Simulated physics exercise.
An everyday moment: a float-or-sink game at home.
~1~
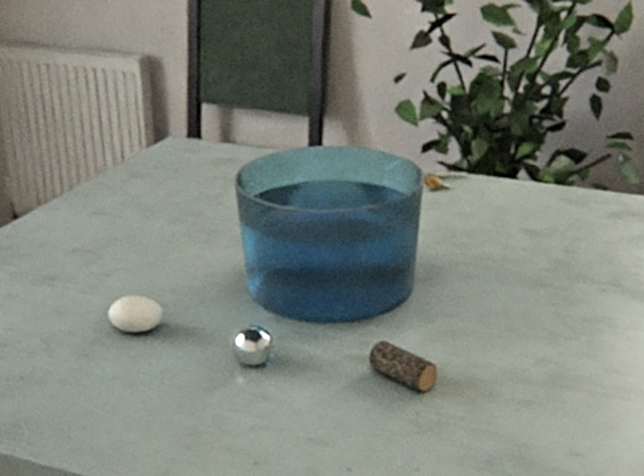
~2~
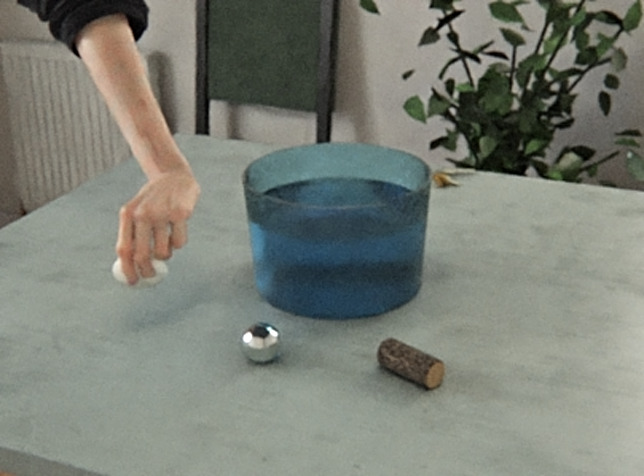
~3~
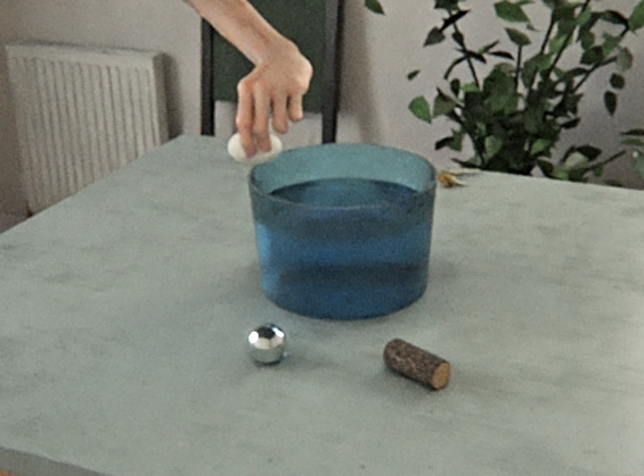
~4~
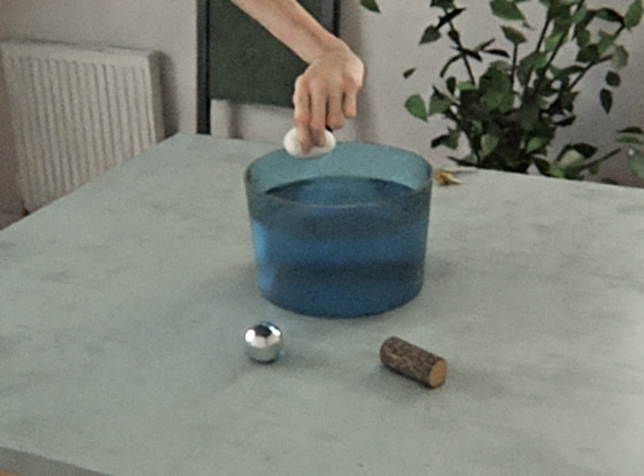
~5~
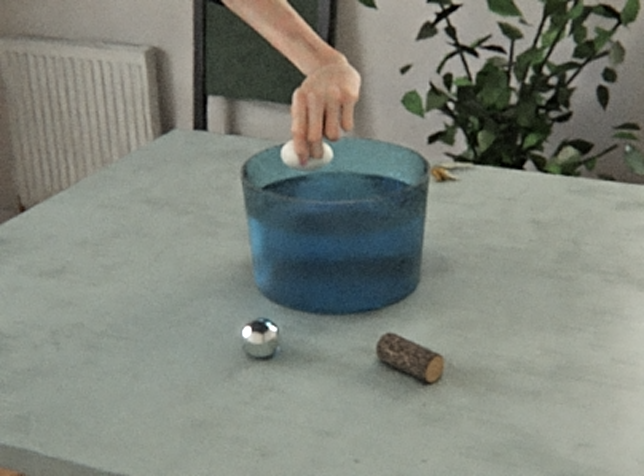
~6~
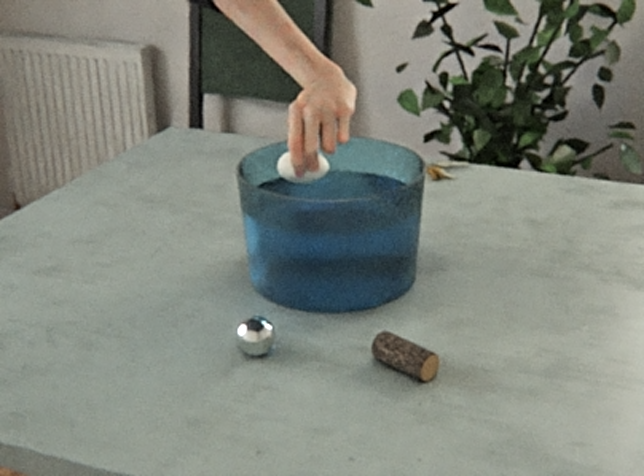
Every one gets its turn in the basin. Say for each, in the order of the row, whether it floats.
Left sinks; middle sinks; right floats.
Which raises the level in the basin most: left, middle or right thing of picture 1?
The left thing.
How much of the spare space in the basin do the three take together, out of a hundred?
About 8 per cent.
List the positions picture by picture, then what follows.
In the first frame, the row from the left; egg (136, 314); steel ball (253, 345); piece of branch (402, 366).
In the second frame, a hand picks up the egg; egg (140, 271); piece of branch (410, 363).
In the third frame, it is carried over; egg (255, 147); steel ball (267, 343).
In the fourth frame, it is above the basin; egg (310, 143); piece of branch (413, 362).
In the fifth frame, it comes down; egg (307, 154); steel ball (260, 337).
In the sixth frame, it is just over the surface; egg (303, 166); steel ball (256, 336); piece of branch (405, 356).
Soon after, the egg goes to the bottom.
Later, the steel ball goes to the bottom.
In the end, the piece of branch floats; afloat, piece of branch.
